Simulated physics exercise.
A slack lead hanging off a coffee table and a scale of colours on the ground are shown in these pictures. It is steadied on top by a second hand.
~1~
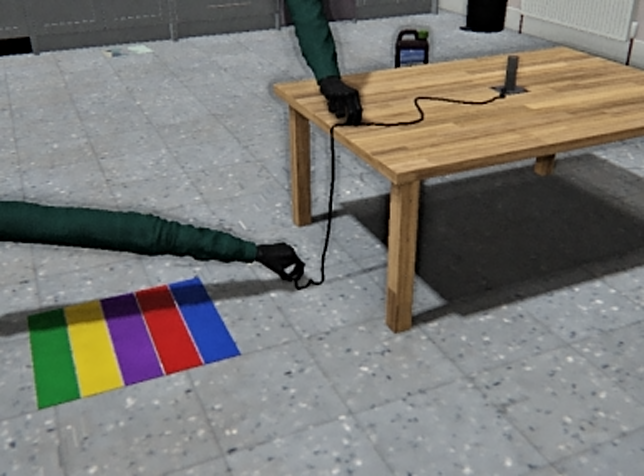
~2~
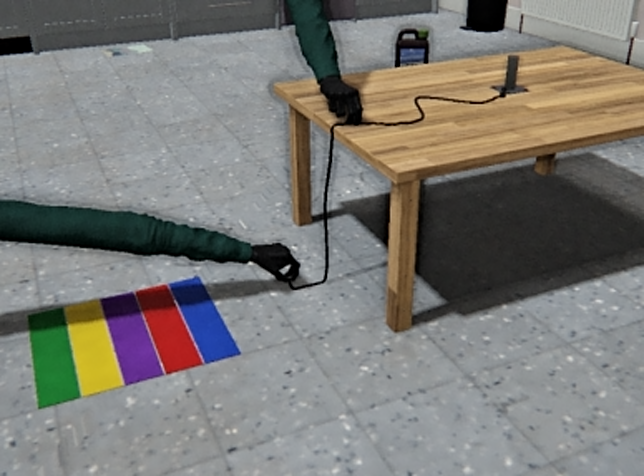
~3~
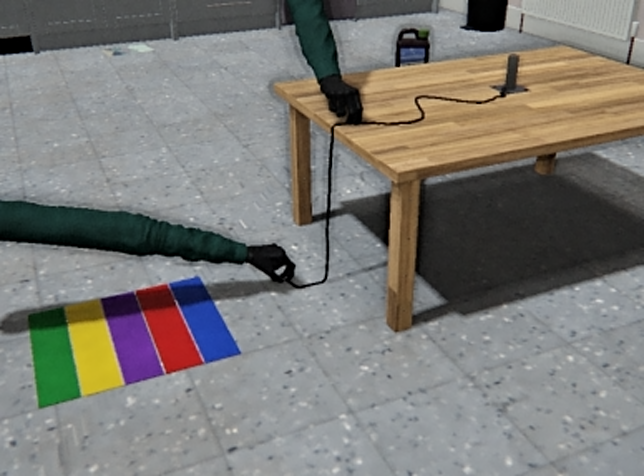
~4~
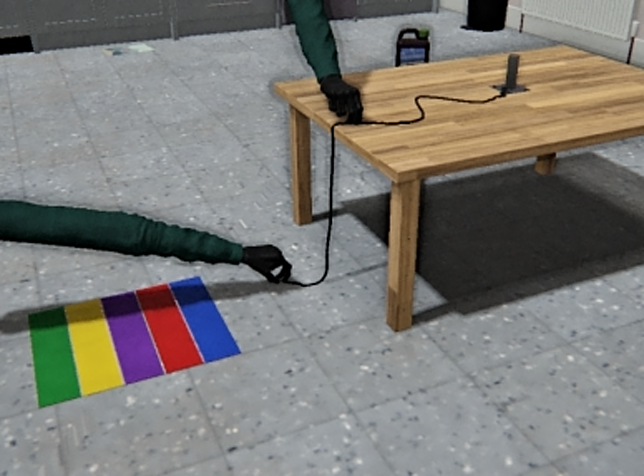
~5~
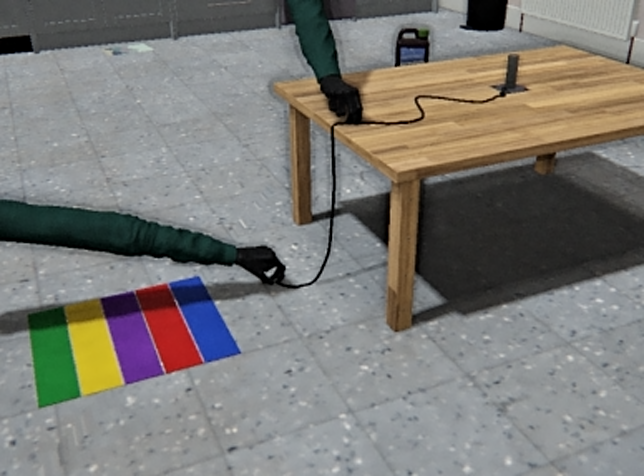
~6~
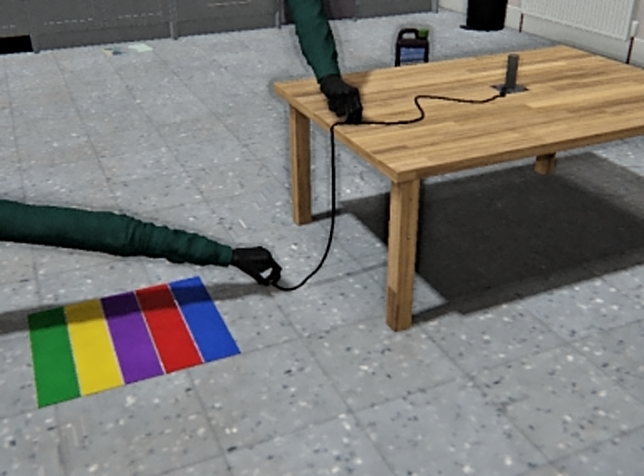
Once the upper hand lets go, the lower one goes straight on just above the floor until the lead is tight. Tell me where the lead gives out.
It gives out over the yellow strip.
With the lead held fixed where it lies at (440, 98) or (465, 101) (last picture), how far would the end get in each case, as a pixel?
Roughly (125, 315) and (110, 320).
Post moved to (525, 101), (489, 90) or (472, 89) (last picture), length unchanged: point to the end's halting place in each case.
Try by try, around (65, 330), (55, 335) and (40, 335).
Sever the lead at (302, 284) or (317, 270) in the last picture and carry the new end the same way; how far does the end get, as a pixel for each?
In turn, (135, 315) for the first and (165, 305) for the second.
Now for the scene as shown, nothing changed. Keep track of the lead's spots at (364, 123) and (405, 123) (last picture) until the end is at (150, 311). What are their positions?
They end up at (320, 173) and at (329, 132).
Early on, end near (150, 311); over red.
Midway, end near (110, 321); over purple.
At the end of the slack, end near (85, 327); over yellow. Over yellow.
